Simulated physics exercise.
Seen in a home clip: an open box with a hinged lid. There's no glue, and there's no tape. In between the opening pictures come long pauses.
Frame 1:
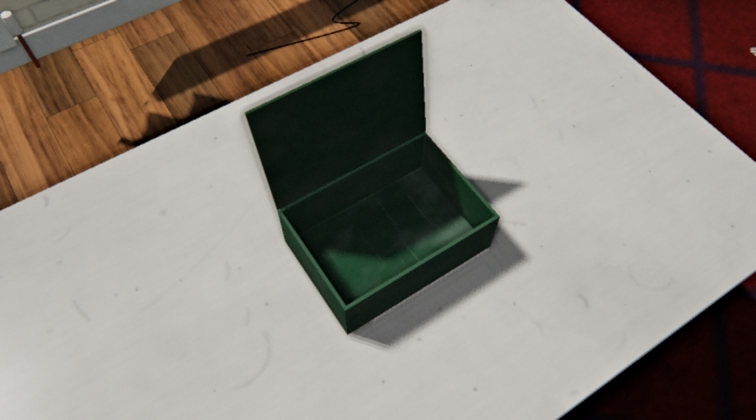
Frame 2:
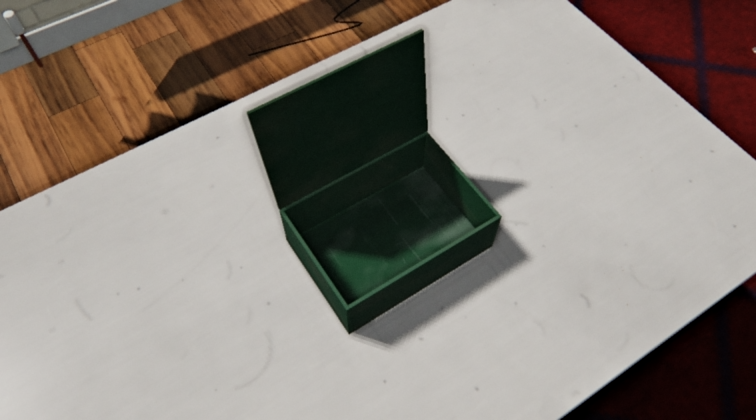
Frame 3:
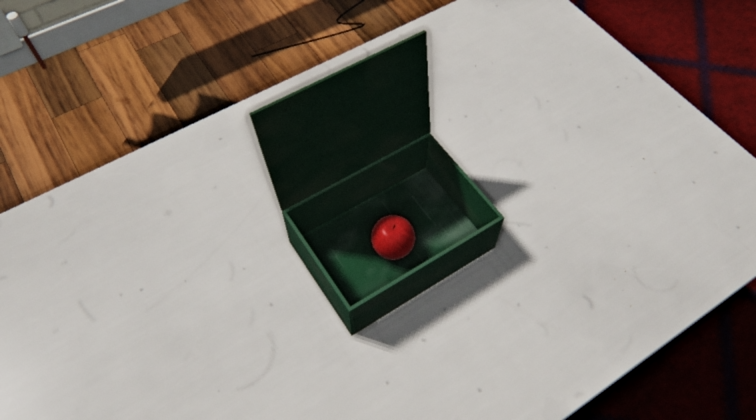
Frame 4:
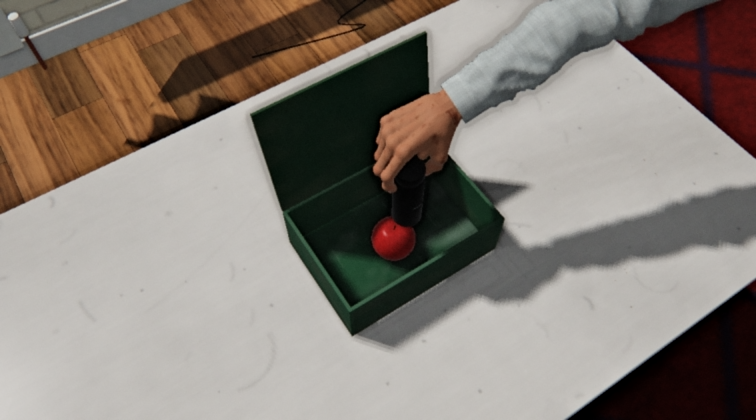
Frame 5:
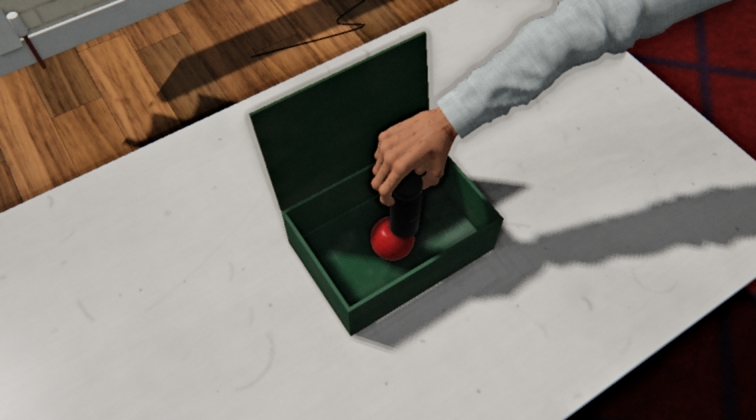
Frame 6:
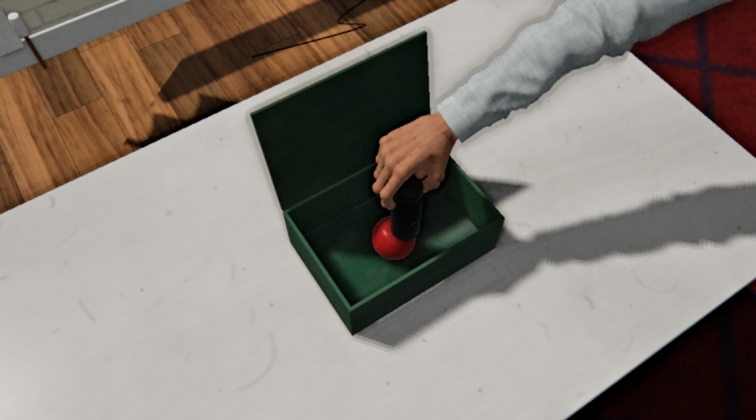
The video shows an open green box with a hinged lid on a white table, first empty, then holding a red apple. A hand reaches in from the right and lowers a black shaker into the box beside the apple.
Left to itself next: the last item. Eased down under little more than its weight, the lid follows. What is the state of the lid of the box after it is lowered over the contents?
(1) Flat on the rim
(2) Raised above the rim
Answer: 1.
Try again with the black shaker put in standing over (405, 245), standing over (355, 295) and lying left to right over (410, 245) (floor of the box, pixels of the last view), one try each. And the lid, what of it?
Try one: Closed. Try two: Not closed. Try three: Not closed.
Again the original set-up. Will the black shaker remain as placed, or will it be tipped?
It tips.
Then, 0.60 s past the last view, black shaker on its side near (443, 243); red apple displaced about its own width.
Then, 1.60 s past the last view, lid 53° above the rim; black shaker on its side near (442, 244); red apple displaced about its own width.
Finally, lid shut; down or leaning hard in the box, black shaker; moved from the start, red apple. Final places as the last picture's camera would see them, black shaker near (442, 244).
